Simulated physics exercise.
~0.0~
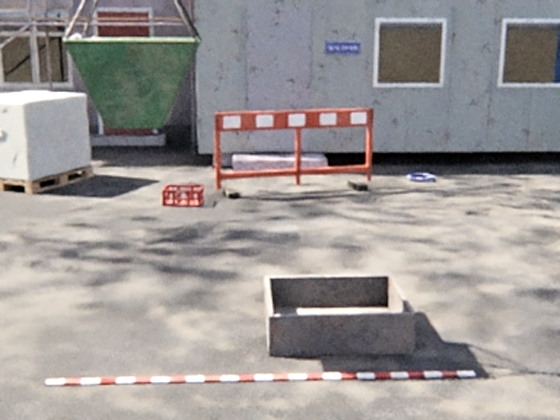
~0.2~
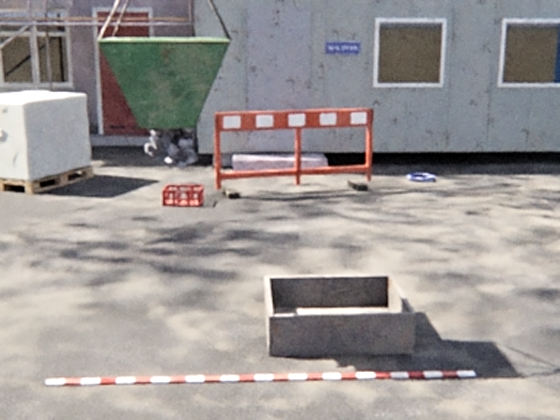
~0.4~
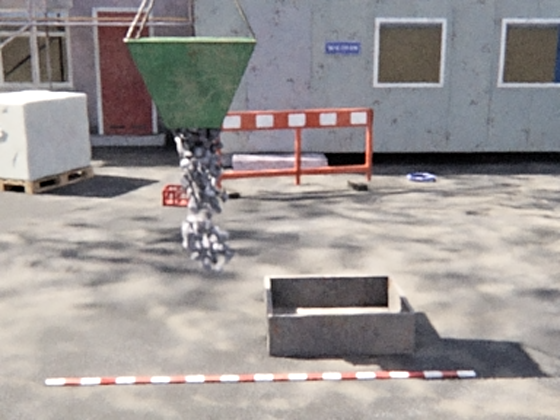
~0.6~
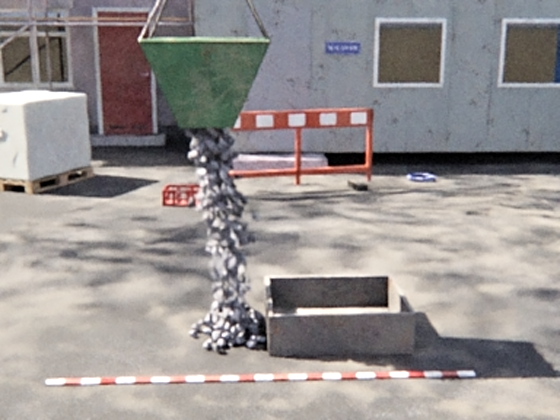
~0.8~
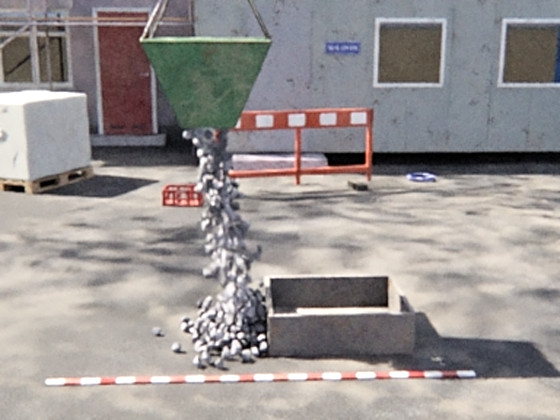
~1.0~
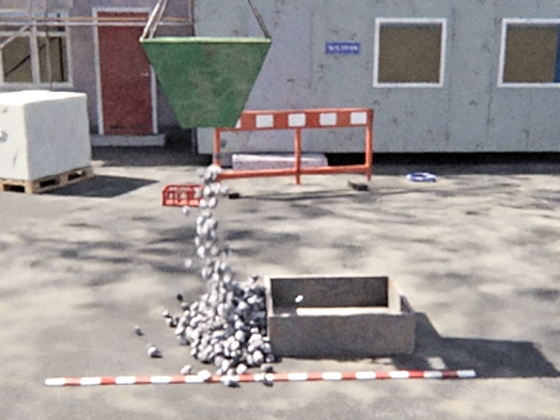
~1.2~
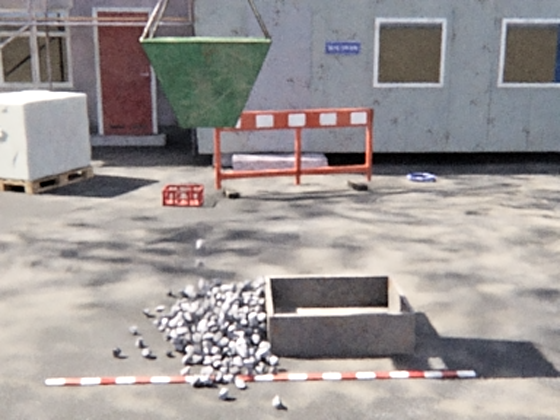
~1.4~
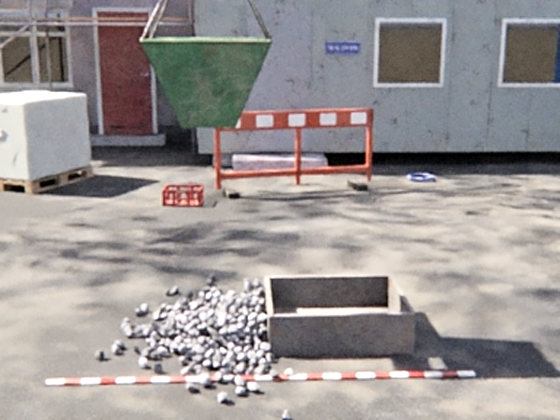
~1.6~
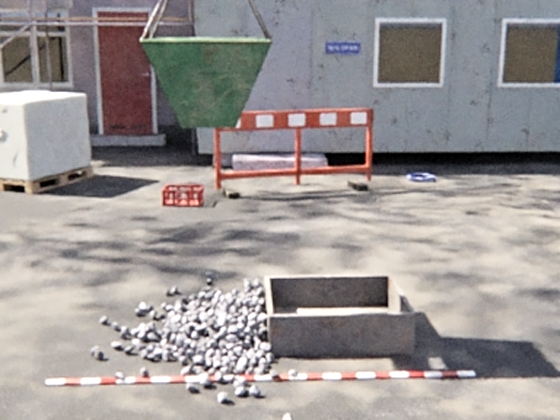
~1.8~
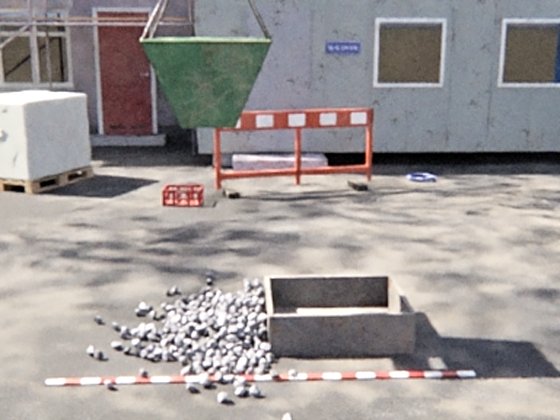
In a paved yard beside a grey cabin, a green skip moved right and dropped a stream of grey stones short of an open bin, then stopped as they piled up and scattered on the ground to its left, leaving almost none inside.
